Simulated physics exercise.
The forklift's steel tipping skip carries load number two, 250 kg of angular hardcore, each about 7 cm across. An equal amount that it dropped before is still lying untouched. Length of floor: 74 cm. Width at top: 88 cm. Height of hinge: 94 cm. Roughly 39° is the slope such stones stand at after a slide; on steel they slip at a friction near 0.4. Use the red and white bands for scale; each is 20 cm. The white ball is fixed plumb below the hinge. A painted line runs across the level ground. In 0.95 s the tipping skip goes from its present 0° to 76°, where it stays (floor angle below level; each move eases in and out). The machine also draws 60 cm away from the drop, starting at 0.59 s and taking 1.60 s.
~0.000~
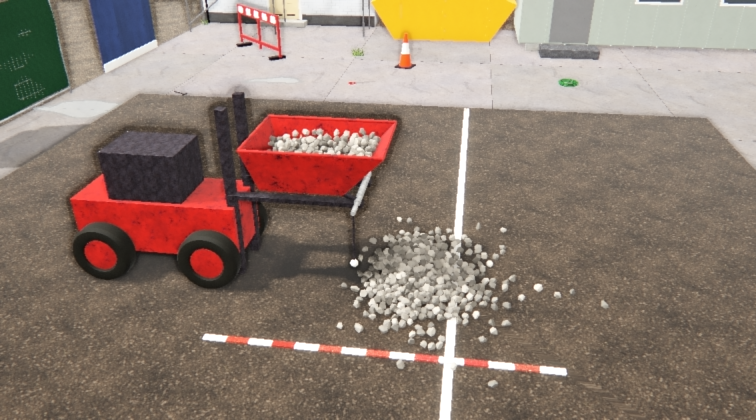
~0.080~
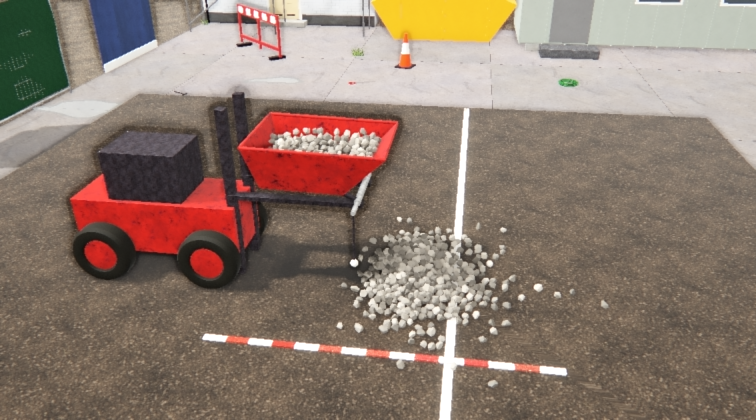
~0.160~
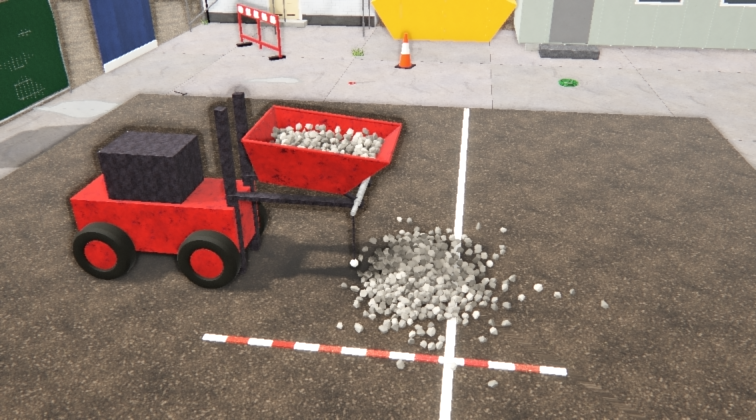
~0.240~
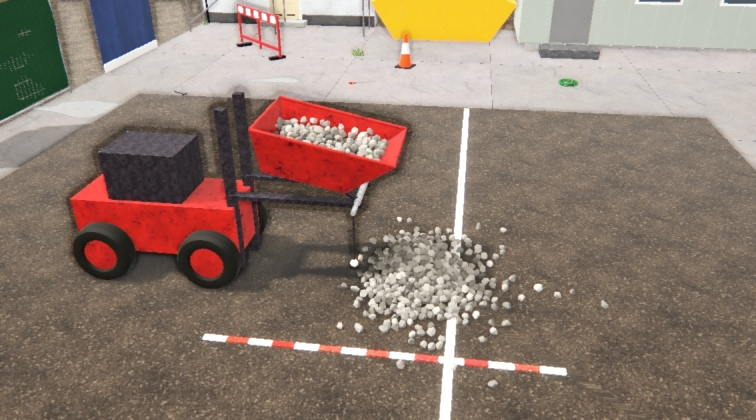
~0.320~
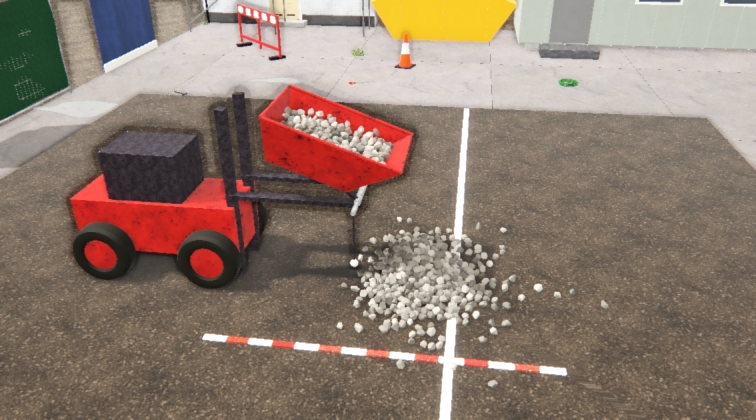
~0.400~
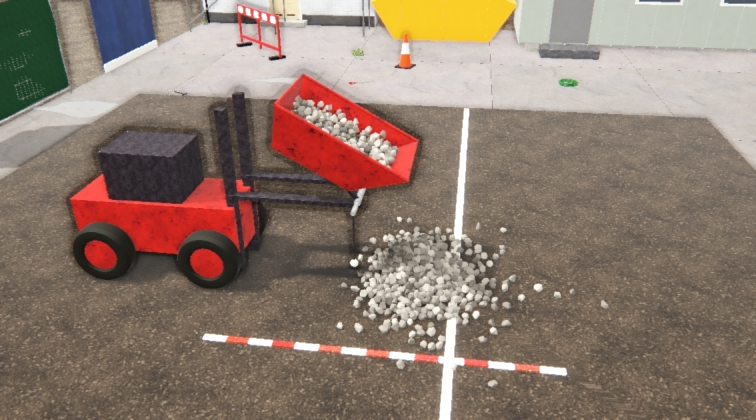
A red forklift stood still beside a heap of pale stones on the ground, and its raised red skip, loaded with more stones, slowly tilted down toward the right, its left end rising.
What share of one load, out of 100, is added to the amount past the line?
Close to 54 out of 100.
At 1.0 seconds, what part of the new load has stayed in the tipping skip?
I'd say about 70 per cent.
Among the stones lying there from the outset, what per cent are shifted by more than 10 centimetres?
Close to 5 per cent.
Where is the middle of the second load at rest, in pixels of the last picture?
Around (458, 273) in the last picture.
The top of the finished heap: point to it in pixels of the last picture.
Expect the peak around (428, 254).
After 0.7 s the floor is at 64°; in per cent of one load, 100 in the tipping skip, 85 short of the line, 15 past the line; the foremost stones are at (538, 282).
After 1.0 s the floor is at 76°; in per cent of one load, 72 in the tipping skip, 113 short of the line, 15 past the line; the foremost stones are at (538, 282).
After 2.6 s the floor is at 76°; in per cent of one load, 0 in the tipping skip, 130 short of the line, 70 past the line; the foremost stones are at (587, 283).
After 5.1 s the floor is at 76°; in per cent of one load, 0 in the tipping skip, 130 short of the line, 70 past the line; the foremost stones are at (587, 283). Net gain past the line, 54.
